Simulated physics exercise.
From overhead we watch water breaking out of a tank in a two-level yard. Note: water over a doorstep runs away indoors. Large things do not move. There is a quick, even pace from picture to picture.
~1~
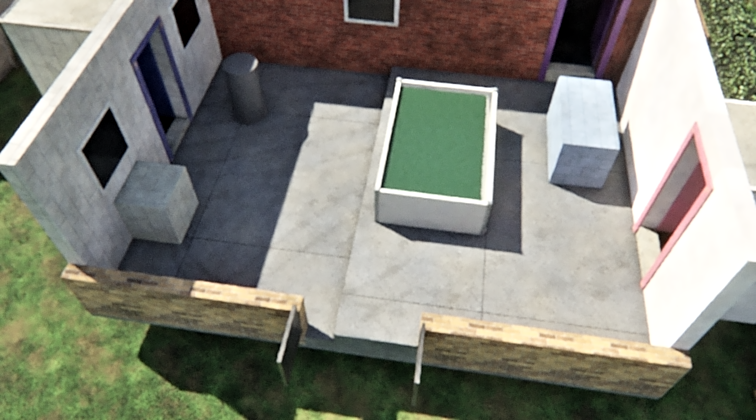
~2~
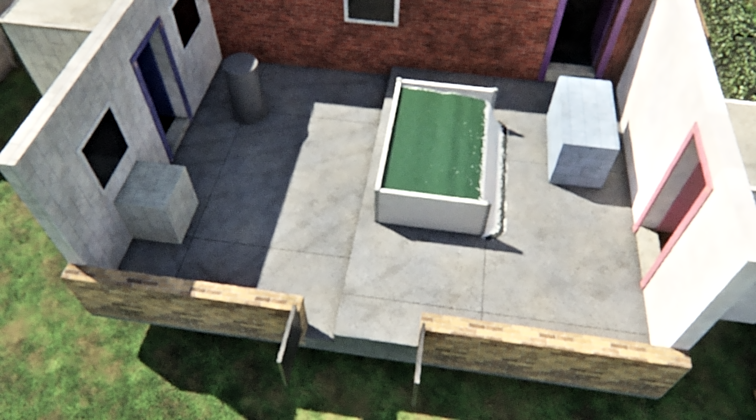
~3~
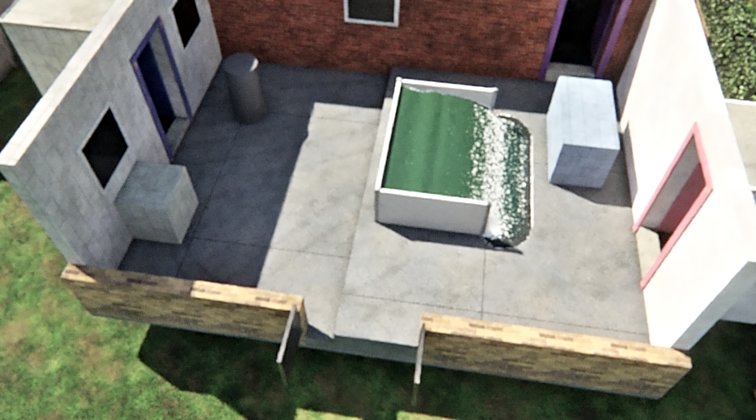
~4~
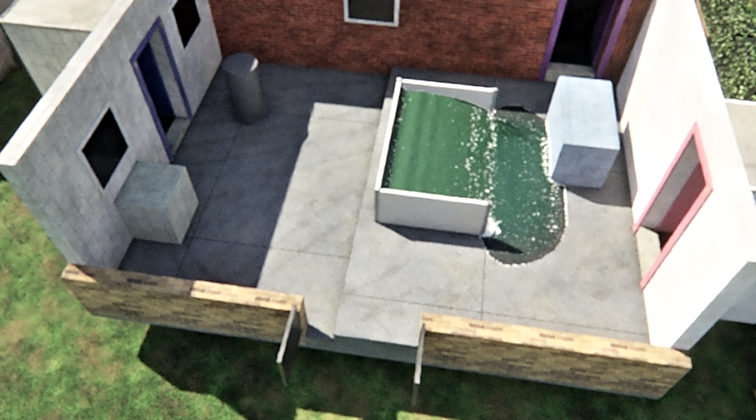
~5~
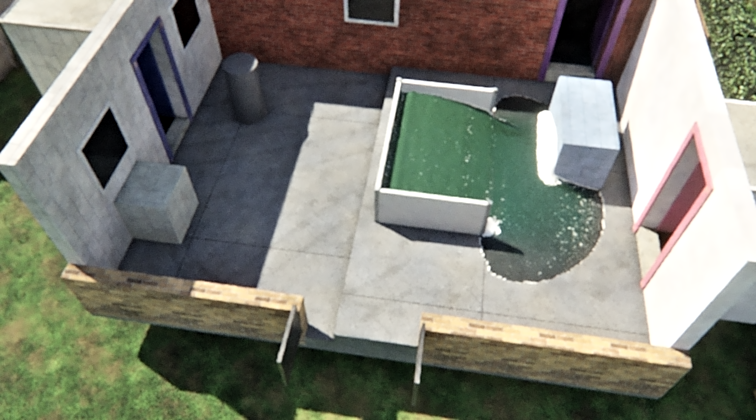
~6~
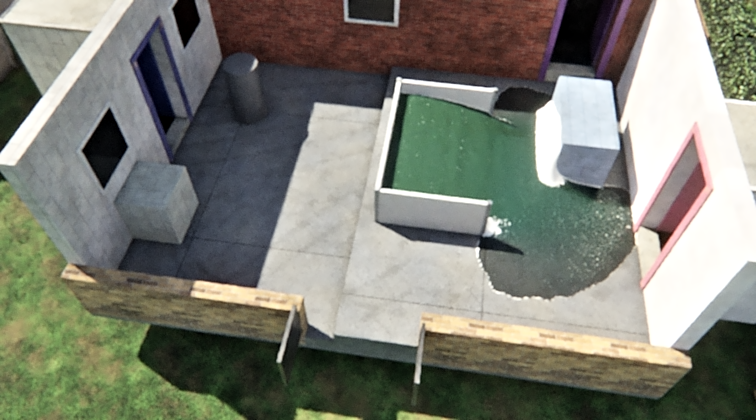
We see a walled paved yard from above, where a pale tank of green water opens along its right side; the water pours out, spreads rightward across the paving, surrounds the base of a pale block and widens toward the lower right.
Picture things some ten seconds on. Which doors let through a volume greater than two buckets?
Outcome: The pink door overshoots the limit; the blue door keeps inside the limit; the purple door keeps inside the limit.
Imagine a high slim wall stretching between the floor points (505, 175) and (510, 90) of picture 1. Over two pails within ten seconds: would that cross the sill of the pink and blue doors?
Door by door: Pink door gets swamped, blue door does not get swamped.
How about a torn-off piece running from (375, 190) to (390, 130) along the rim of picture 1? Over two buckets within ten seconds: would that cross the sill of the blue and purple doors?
Well, blue door gets more, but purple door gets less.
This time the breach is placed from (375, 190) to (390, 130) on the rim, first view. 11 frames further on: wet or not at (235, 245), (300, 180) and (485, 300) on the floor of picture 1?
Going through them, the first would be submerged, the next submerged and the last still bare.
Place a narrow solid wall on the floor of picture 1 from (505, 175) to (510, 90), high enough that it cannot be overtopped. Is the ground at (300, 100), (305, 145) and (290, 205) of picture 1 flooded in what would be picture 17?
As listed: Dry, clear, free of water.
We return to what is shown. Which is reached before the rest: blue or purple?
Soonest: The one in purple.
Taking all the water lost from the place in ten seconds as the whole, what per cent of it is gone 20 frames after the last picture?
Close to 50 out of every hundred.
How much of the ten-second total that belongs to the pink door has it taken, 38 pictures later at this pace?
About 100 %.
A moment on, water covers 25 % of the floor; the pink door under two buckets in, the blue door not reached, the purple door wet at the sill, nothing in.
Next, water covers 30 % of the floor; the pink door over two buckets in, the blue door not reached, the purple door wet at the sill, nothing in.
Then, water covers 55 % of the floor; the pink door far over two buckets in, the blue door not reached, the purple door wet at the sill, nothing in.
Later, water covers 90 % of the floor; the pink door far over two buckets in, the blue door wet at the sill, nothing in, the purple door wet at the sill, nothing in.
In the end, water covers 95 % of the floor; the pink door far over two buckets in, the blue door wet at the sill, nothing in, the purple door under two buckets in.
